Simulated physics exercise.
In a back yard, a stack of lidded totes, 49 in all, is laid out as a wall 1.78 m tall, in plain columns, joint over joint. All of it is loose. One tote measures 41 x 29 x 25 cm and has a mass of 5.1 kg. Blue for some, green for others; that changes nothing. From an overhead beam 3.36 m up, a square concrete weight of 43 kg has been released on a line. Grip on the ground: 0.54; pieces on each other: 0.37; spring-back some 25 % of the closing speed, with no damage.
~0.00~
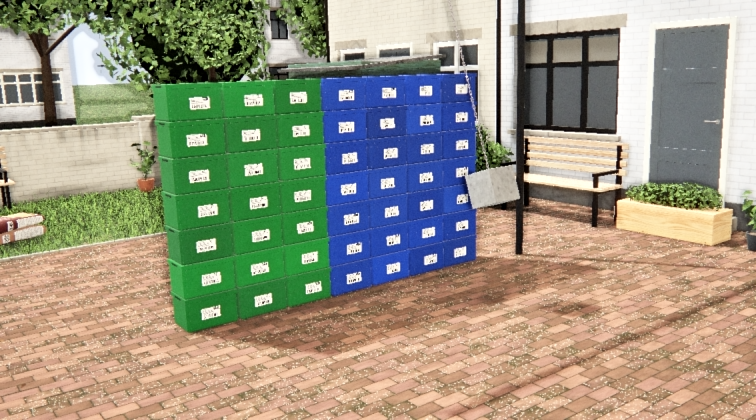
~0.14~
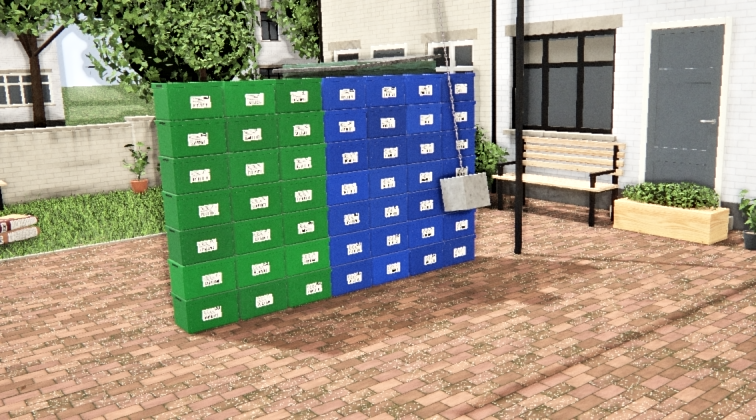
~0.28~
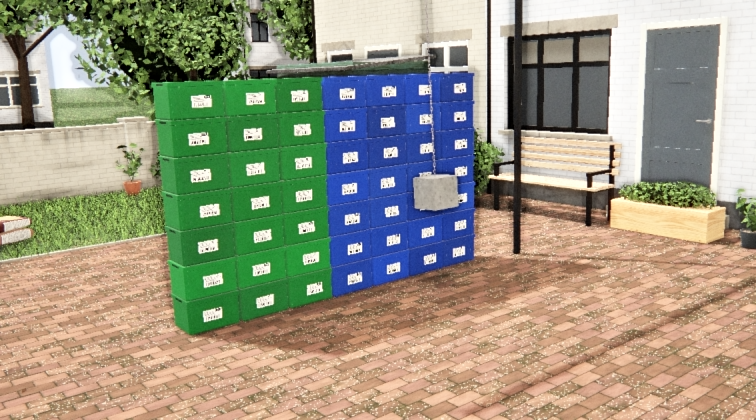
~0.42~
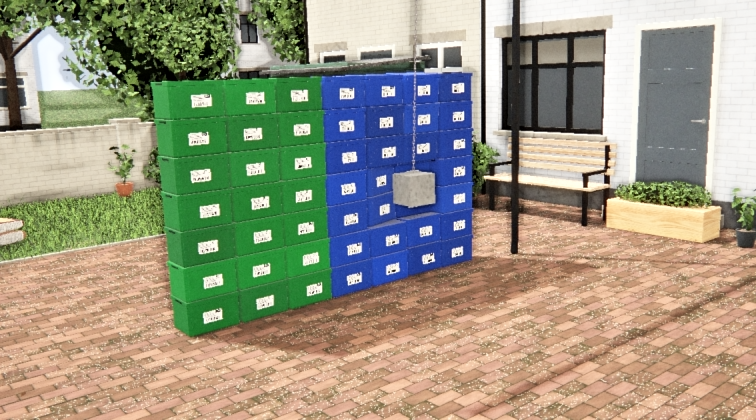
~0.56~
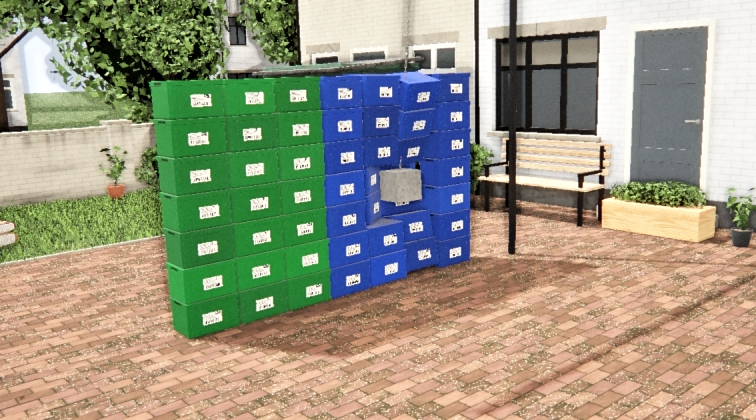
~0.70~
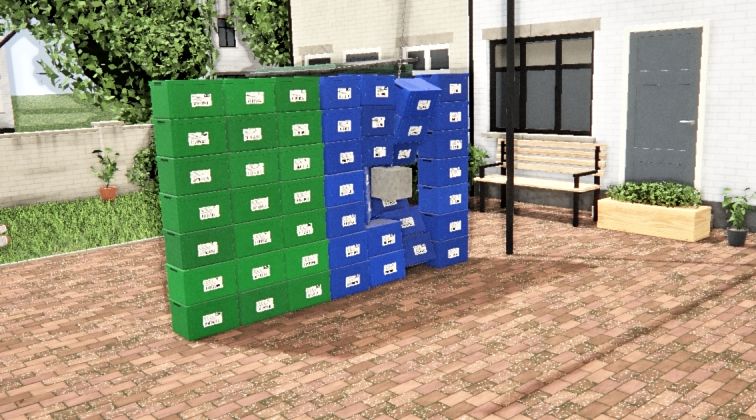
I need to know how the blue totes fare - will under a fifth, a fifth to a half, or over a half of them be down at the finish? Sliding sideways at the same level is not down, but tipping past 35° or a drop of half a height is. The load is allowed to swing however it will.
At the finish, a fifth to a half of them.
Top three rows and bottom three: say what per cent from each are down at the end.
Top 30 per cent versus bottom 10 per cent.
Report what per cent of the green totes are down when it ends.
For green, 0 per cent end down.
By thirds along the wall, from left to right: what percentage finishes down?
From the left: 0, then 20, then 40 percent.
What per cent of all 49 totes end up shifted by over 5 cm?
25 in a hundred end up shifted.
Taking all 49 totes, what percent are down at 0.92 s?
5 %.
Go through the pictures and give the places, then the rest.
In the first frame (pixels give the middle of a visible side; the camera moves round a little), weight (499, 185) line 18° before plumb; top blue tote (346, 94); top green tote (251, 99); none has stirred.
Weight (471, 192) line 11° before plumb; top blue tote (346, 93), in the second frame.
Weight (441, 194) line 3° before plumb; top blue tote (347, 93), in the third frame.
Weight (417, 191) line 3° past plumb; top blue tote (346, 93); steepest lean 4°, the tote at (423, 89); movement in 9 of them, in the fourth frame.
Weight (404, 187) line 7° past plumb; top blue tote (344, 93); steepest lean 18°, the tote at (423, 96); movement in 13 of them, in the fifth frame.
Weight (397, 185) line 9° past plumb; top blue tote (344, 93) 25 mm from its place; top green tote (252, 97); steepest lean 25°, the tote at (389, 200); movement in 16 of them, in the sixth frame.
After 0.92 s, line 11° past plumb; 3 of the 28 blue totes down (3 of 49 in all colours); top blue tote 30 mm from its place.
After 1.28 s, line 9° past plumb; 6 of the 28 blue totes down (6 of 49 in all colours); top blue tote 28 mm from its place.
After 1.74 s, line plumb; 11 of the 28 blue totes down (11 of 49 in all colours); top blue tote 27 mm from its place.
After 2.32 s, line 10° before plumb; 11 of the 28 blue totes down (11 of 49 in all colours); top blue tote 23 mm from its place.
In the end (3.9 s), line 10° past plumb; 11 of the 28 blue totes down (11 of 49 in all colours); top blue tote 24 mm from its place; top green tote unmoved. That is 39 per cent. From the last view, middles, top blue tote near (331, 93), top green tote near (241, 97).
